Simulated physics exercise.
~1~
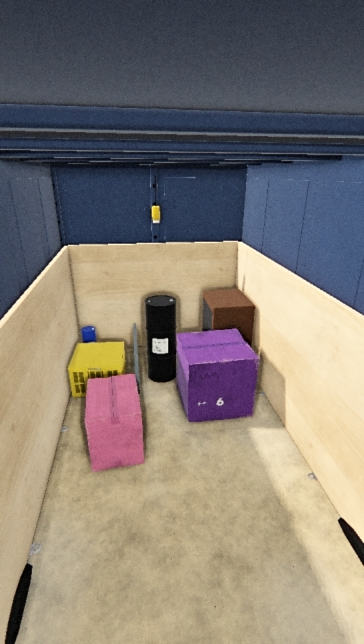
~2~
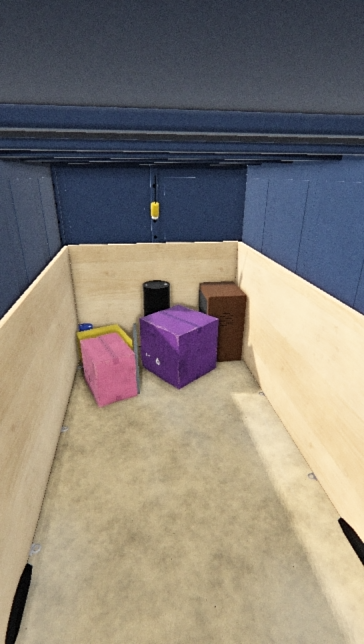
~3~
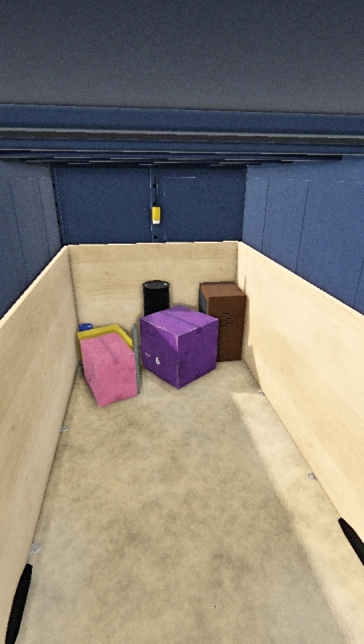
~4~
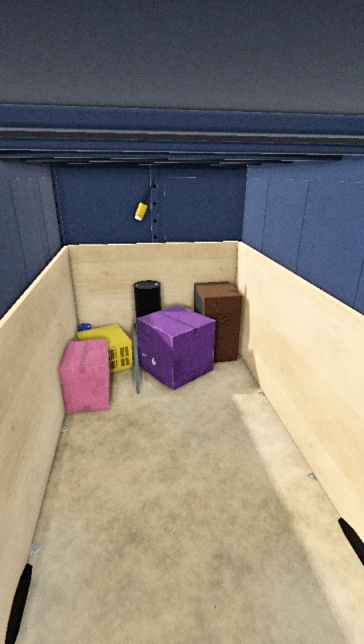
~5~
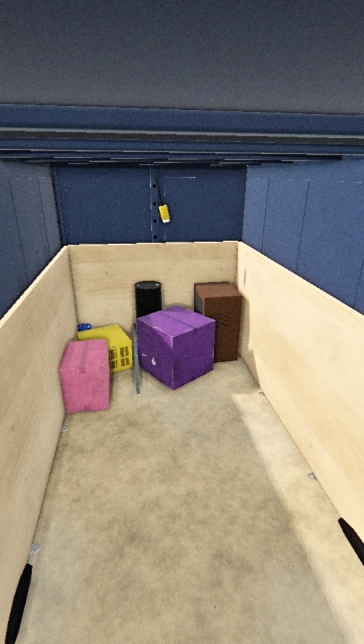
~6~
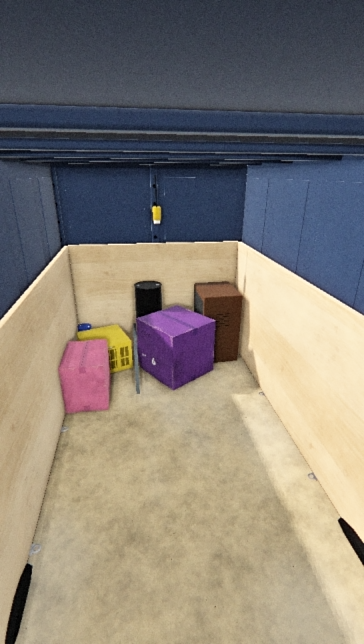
Purple box and other cargo sliding toward the front wall of a van, pink box then shifting left, all settling upright.
